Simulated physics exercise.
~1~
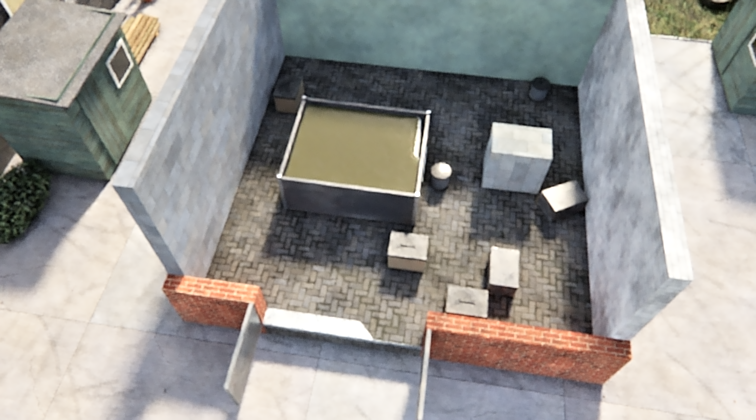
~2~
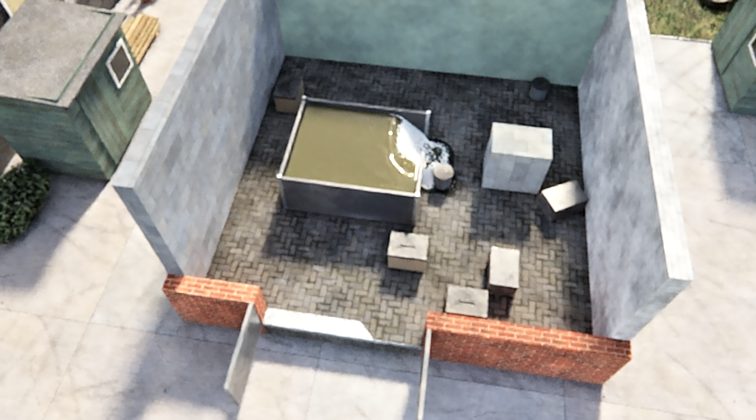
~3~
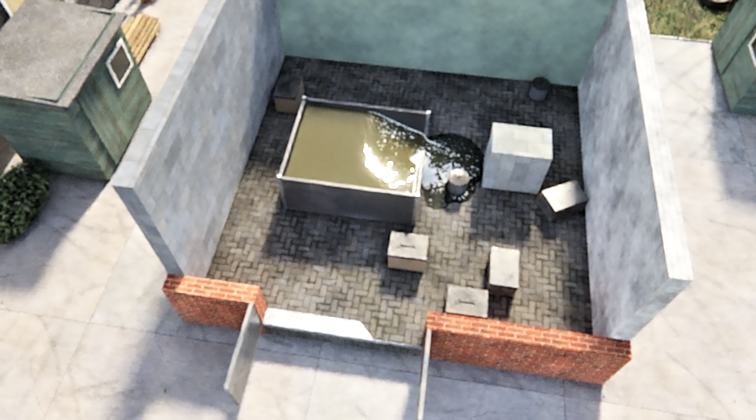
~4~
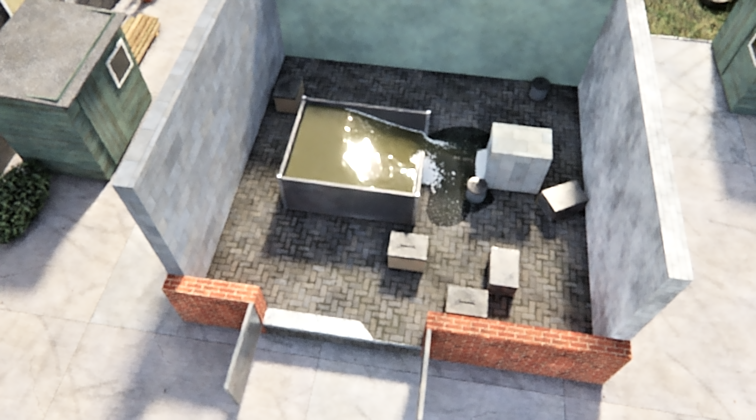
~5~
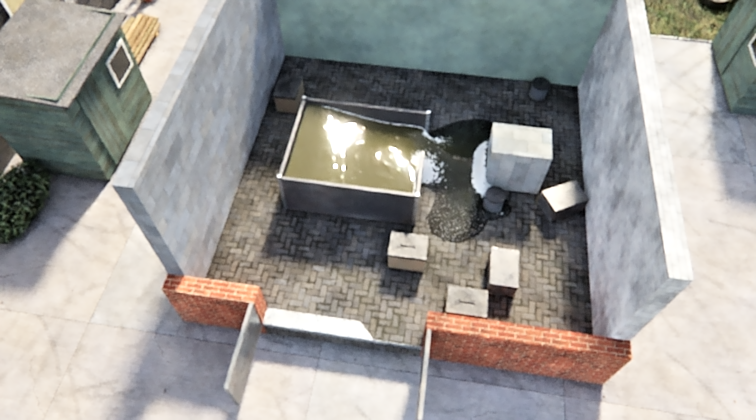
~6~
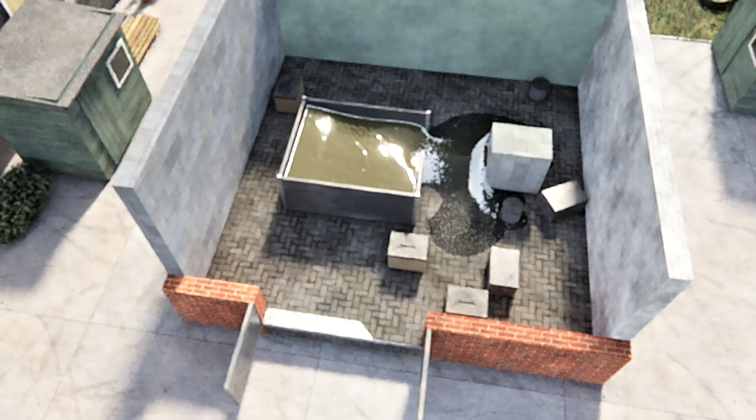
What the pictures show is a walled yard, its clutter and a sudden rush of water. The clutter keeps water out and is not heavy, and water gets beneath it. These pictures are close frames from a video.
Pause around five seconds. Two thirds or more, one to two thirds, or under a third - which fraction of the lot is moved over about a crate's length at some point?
The fraction moved that far is two thirds or more.
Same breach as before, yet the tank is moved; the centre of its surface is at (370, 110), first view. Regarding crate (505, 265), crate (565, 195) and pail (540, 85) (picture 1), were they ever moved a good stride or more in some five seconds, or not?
One after the other: That far or more, swept aside, moved that far.
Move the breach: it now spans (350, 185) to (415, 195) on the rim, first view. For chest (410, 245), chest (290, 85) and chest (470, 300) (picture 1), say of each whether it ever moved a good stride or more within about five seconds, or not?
Went past that, fell short, went past that.
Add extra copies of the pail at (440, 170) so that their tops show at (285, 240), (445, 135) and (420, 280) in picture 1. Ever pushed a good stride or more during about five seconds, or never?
Stays put, shoved clear, shoved clear.
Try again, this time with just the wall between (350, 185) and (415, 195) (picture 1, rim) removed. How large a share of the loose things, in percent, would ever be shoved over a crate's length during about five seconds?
Near 50 %.
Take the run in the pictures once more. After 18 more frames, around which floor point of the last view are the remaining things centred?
Centre of the remaining clutter: Around (471, 230).
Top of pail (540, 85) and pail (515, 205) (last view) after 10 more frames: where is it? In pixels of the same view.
Estimated positions: (577, 84) and (586, 284), approximately.
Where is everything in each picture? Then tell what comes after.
The first picture shows a pail at (441, 171) rests on the ground; a pail is out of sight; 0 of 8 have shifted.
The second picture shows a pail at (444, 171), on the bottom, close to its start; a pail is out of sight; 0 of 8 have shifted.
The third picture shows a pail at (459, 177), on the bottom, close to its start; a pail is out of sight; 1 of 8 have shifted.
The fourth picture shows a pail at (478, 185) rests on the ground, a stride from its start; a pail is out of sight; 1 of 8 have shifted.
The fifth picture shows a pail at (496, 194), on the bottom, a stride from its start; a pail is out of sight; 1 of 8 have shifted.
The sixth picture shows a pail at (513, 205), on the bottom, a stride from its start; a pail is out of sight; 1 of 8 have shifted.
A moment on, 1 of 8 are well off their spots; 0 afloat.
Next, 4 of 8 are well off their spots; 2 afloat.
Later, 4 of 8 are well off their spots; 4 afloat.
In the end, 6 of 8 are well off their spots, and 6 have been at some point; 4 afloat.
